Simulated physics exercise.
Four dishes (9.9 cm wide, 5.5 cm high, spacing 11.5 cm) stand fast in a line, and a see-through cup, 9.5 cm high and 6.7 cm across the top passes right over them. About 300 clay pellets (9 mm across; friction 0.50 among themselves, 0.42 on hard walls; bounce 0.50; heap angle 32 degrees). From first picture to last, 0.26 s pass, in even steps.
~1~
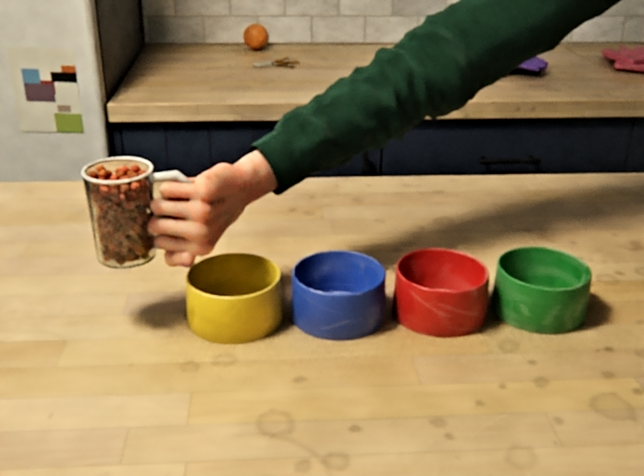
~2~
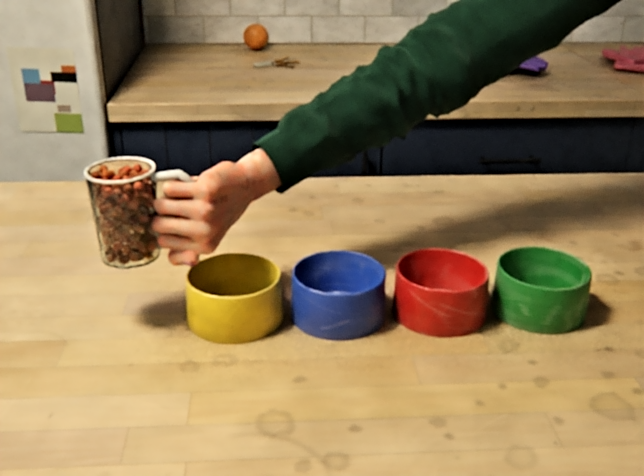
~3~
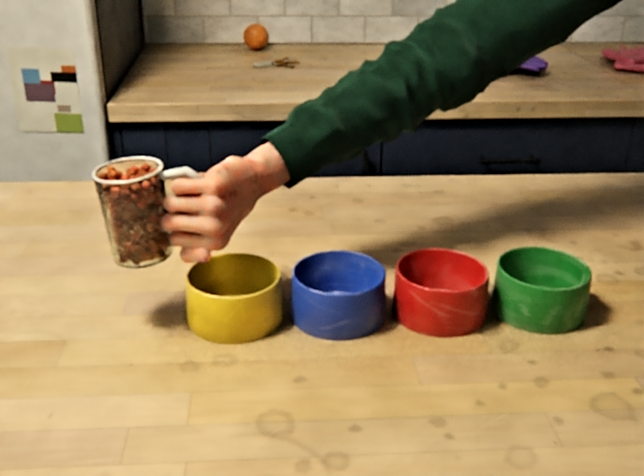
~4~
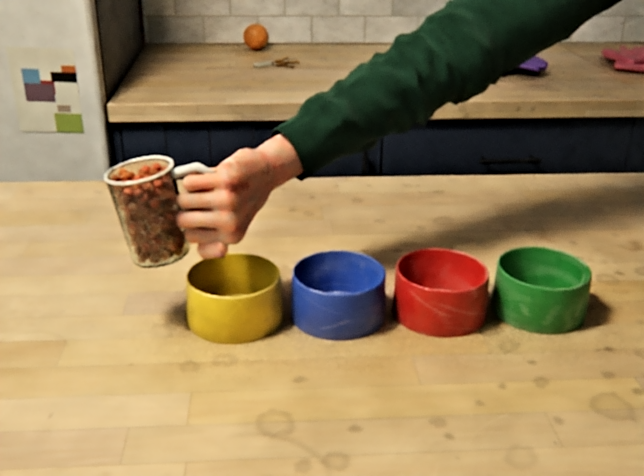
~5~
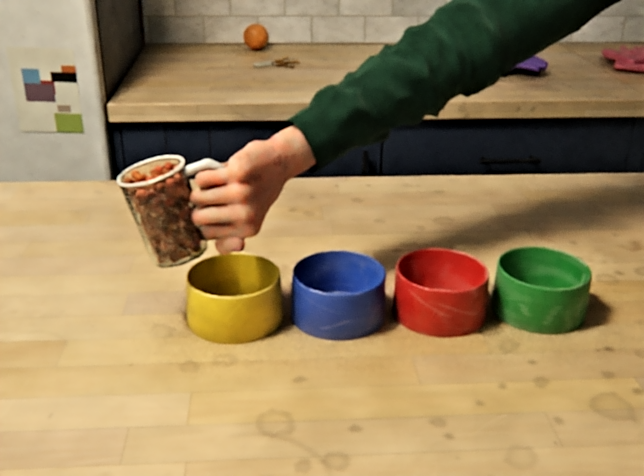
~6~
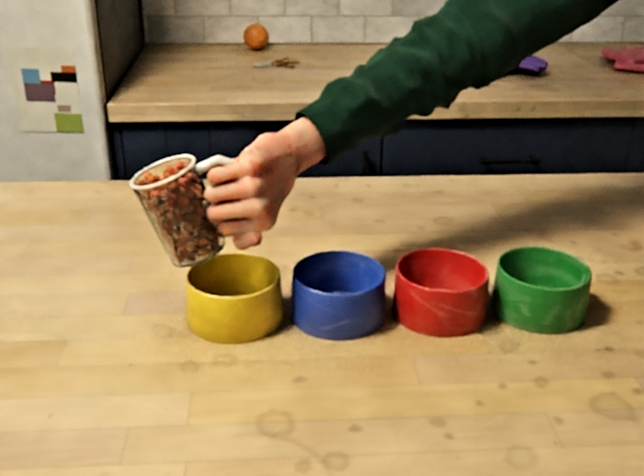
At first, a hand in a green sleeve holds a clear cup of reddish-brown pellets upright, just left of four dishes in a row: yellow, blue, red and green. The hand then moves the cup a short way right, gradually leaning it leftward, until it is slightly tilted beside the yellow dish.
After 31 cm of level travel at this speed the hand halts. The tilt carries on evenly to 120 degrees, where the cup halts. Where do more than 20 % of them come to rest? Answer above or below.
Red dish: Below; blue dish: Above; green dish: Below; yellow dish: Below; on the counter: Below.
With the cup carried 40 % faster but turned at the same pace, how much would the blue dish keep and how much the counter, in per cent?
Blue 100; counter 0.
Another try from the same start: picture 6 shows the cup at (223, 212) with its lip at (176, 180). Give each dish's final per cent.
Red 0; blue 100; green 0; yellow 0.
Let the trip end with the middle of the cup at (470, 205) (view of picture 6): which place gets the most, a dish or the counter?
The winner: Red.
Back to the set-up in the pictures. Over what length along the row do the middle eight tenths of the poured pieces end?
Some 6 cm.
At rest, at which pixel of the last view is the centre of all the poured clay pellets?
Near (344, 295).
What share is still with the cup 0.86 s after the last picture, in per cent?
Some 90 per cent of the load.
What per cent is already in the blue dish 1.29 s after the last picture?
Near 80 per cent so far.
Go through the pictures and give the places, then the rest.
In the first frame, cup at (123, 213), tilt 0 degrees, lip at (84, 171), moved 0.0 cm; middle of the pieces at (122, 212); yellow dish at (234, 275); blue dish at (339, 272); red dish at (443, 270); green dish at (544, 267).
In the second frame, cup at (126, 213), tilt 1 degrees, lip at (86, 171), moved 0.3 cm; middle of the pieces at (125, 212).
In the third frame, cup at (136, 213), tilt 4 degrees, lip at (94, 173), moved 1.4 cm; middle of the pieces at (135, 212).
In the fourth frame, cup at (151, 213), tilt 9 degrees, lip at (106, 176), moved 2.9 cm; middle of the pieces at (150, 212).
In the fifth frame, cup at (166, 213), tilt 14 degrees, lip at (119, 179), moved 4.4 cm; middle of the pieces at (165, 211).
In the sixth frame, cup at (181, 212), tilt 19 degrees, lip at (132, 182), moved 6.0 cm; middle of the pieces at (180, 211); yellow dish at (234, 275); blue dish at (339, 272); red dish at (443, 270); green dish at (544, 267).
Then, 0.51 s after the last picture, tilt 67 degrees; cup holds 100 %.
Then, 0.86 s after the last picture, tilt 99 degrees; cup holds 90 %, blue 10 %.
Then, 1.29 s after the last picture, tilt 120 degrees; cup holds 20 %, blue 80 %.
In the end, red 0 %, blue 100 %, green 0 %, yellow 0 %, counter 0 %.
